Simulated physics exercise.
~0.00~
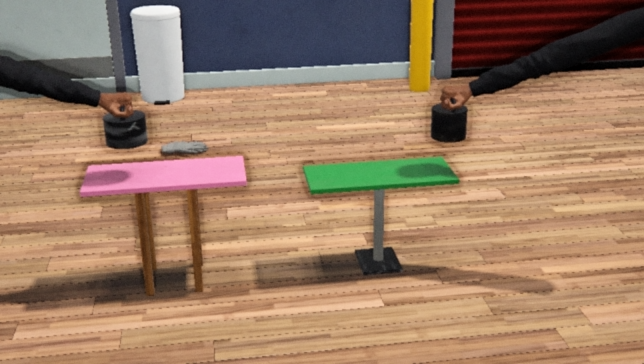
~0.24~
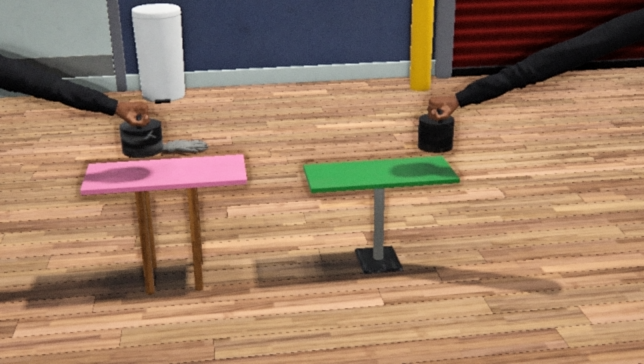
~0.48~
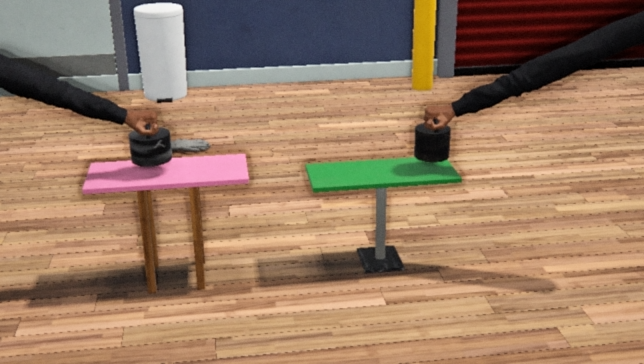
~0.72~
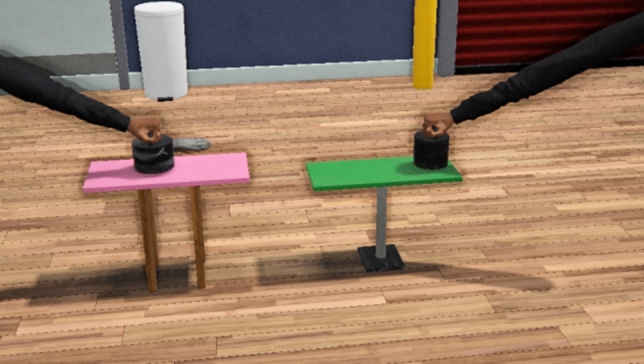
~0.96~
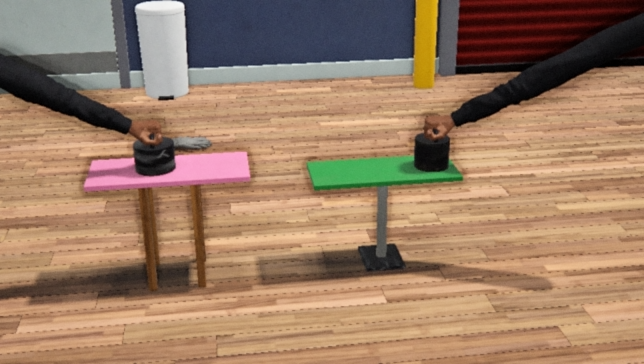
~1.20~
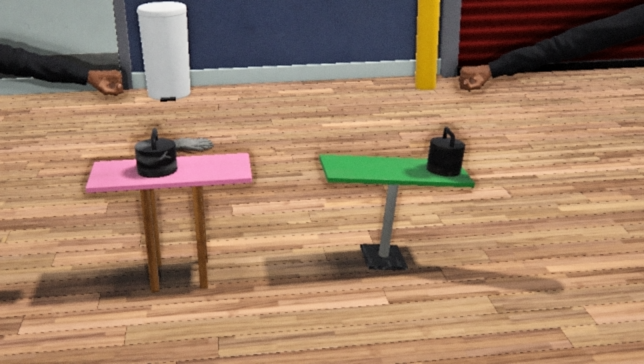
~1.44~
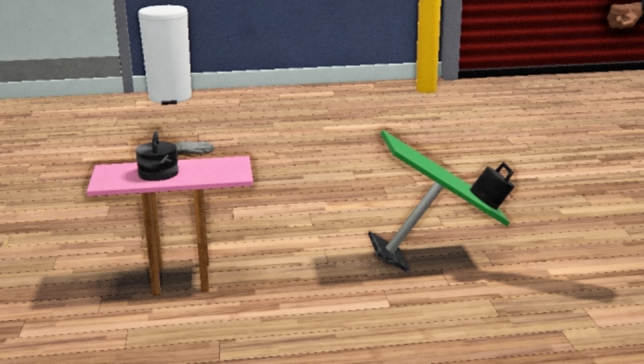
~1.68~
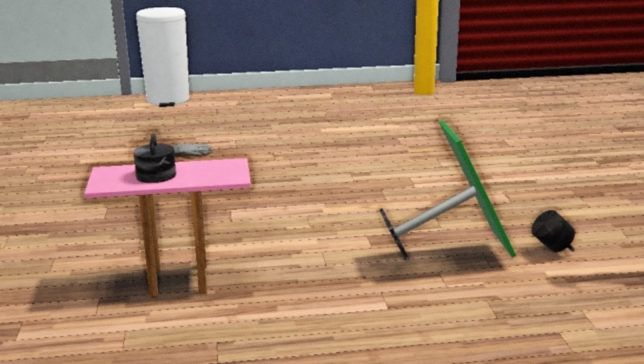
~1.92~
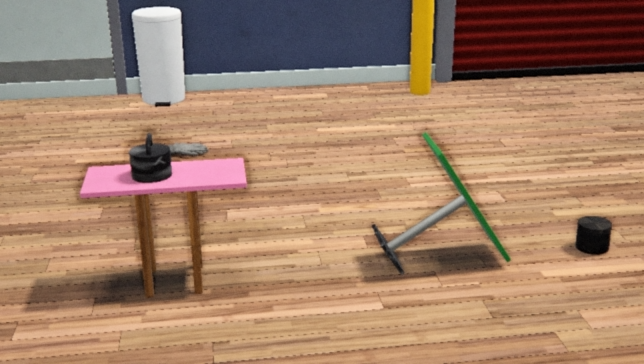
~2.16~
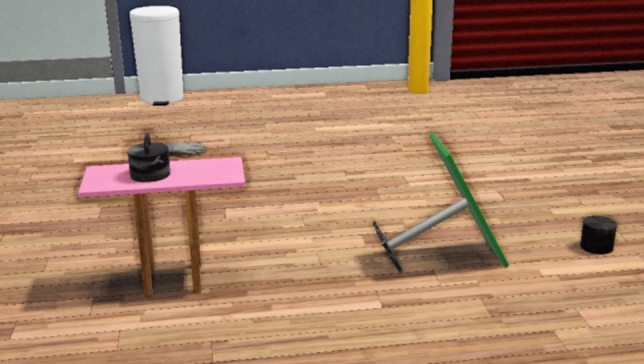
A green side table toppled over to the right after two hands lowered dark objects onto it and a pink trestle table and let go, its load tumbling onto the wooden floor, while the pink one stayed upright with its object still on top.
